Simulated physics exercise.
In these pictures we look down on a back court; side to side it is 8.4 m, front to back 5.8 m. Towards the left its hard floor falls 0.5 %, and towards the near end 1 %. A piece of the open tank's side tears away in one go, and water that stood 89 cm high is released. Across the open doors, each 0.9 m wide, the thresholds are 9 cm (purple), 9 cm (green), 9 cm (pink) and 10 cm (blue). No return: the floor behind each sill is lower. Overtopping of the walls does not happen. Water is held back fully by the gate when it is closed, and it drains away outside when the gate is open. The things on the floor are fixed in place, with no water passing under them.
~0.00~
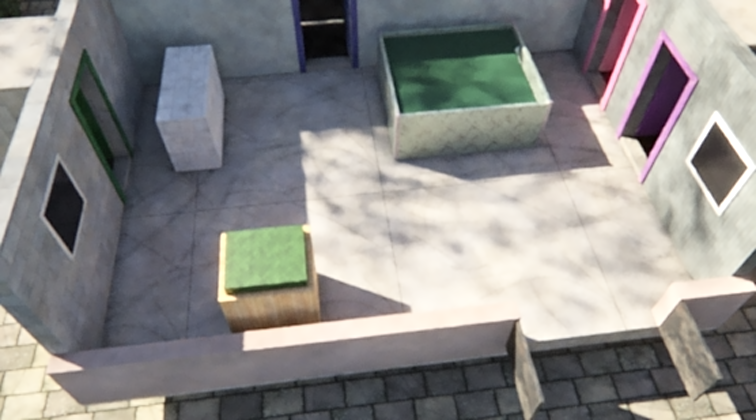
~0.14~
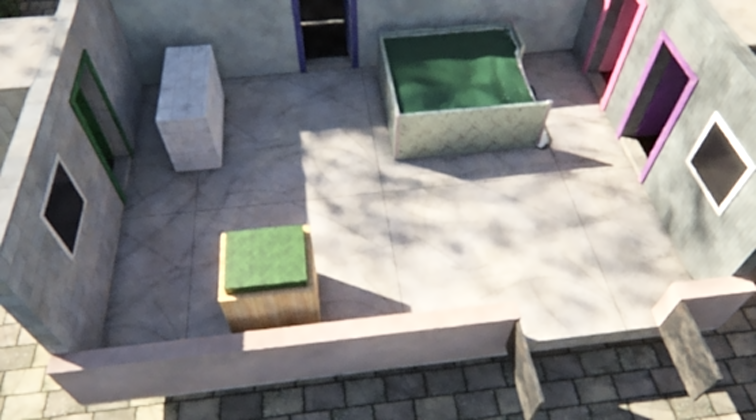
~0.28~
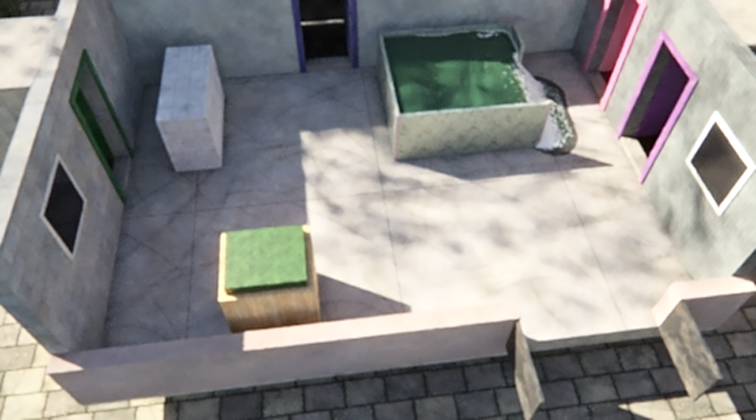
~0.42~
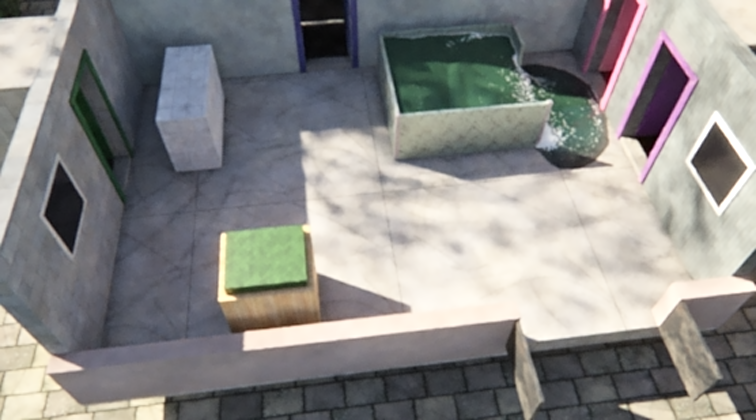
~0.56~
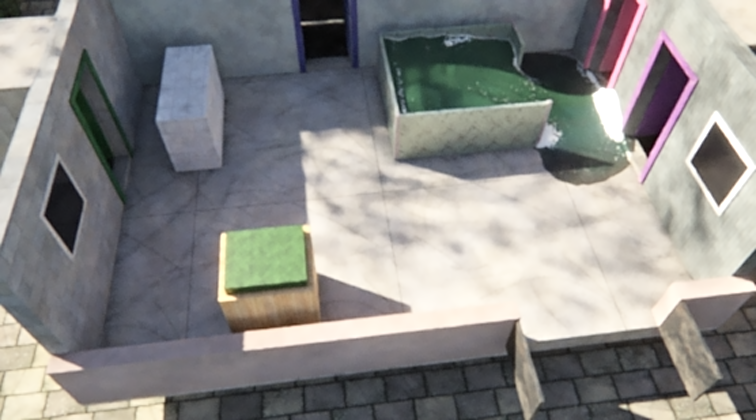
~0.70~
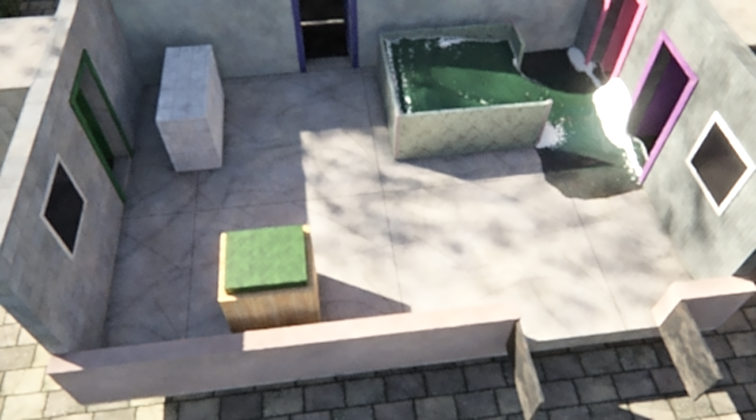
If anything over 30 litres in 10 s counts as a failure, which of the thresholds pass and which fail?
The purple door fails. The green door passes. The pink door fails. The blue door passes.
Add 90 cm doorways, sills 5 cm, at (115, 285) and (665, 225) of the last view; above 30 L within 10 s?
The first door falls short and the second gets there.
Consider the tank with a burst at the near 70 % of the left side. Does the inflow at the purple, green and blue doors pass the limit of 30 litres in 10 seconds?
Then: Purple short of it, green beyond it, blue short of it.
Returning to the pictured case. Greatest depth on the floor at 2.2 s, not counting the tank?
It tops out at some 50 cm.
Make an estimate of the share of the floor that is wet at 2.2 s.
Wet share: Near 20 percent.
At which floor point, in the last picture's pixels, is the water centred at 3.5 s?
The water is centred near (507, 127).
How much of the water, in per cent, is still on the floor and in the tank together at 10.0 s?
Remaining: Roughly 44 %.
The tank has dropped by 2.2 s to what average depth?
About 41 centimetres on average.
After 1.4 s water covers 15 % of the floor and is deepest (61 cm) near (603, 119); purple door 35 cm at the sill, 87 L in, green door not reached, pink door 45 cm at the sill, 278 L in, blue door not reached.
After 2.2 s water covers 20 % of the floor and is deepest (50 cm) near (603, 119); purple door 30 cm at the sill, 232 L in, green door not reached, pink door 42 cm at the sill, 561 L in, blue door not reached.
After 3.5 s water covers 30 % of the floor and is deepest (32 cm) near (698, 304); purple door 21 cm at the sill, 357 L in, green door not reached, pink door 27 cm at the sill, 814 L in, blue door 6 cm at the sill, 0 L in.
After 6.0 s water covers 50 % of the floor and is deepest (21 cm) near (686, 306); purple door 15 cm at the sill, 444 L in, green door not reached, pink door 17 cm at the sill, 983 L in, blue door 5 cm at the sill, 0 L in.
After 10.0 s water covers 80 % of the floor and is deepest (12 cm) near (674, 307); purple door 9 cm at the sill, 466 L in, green door 2 cm at the sill, 0 L in, pink door 9 cm at the sill, 1024 L in, blue door 3 cm at the sill, 0 L in.
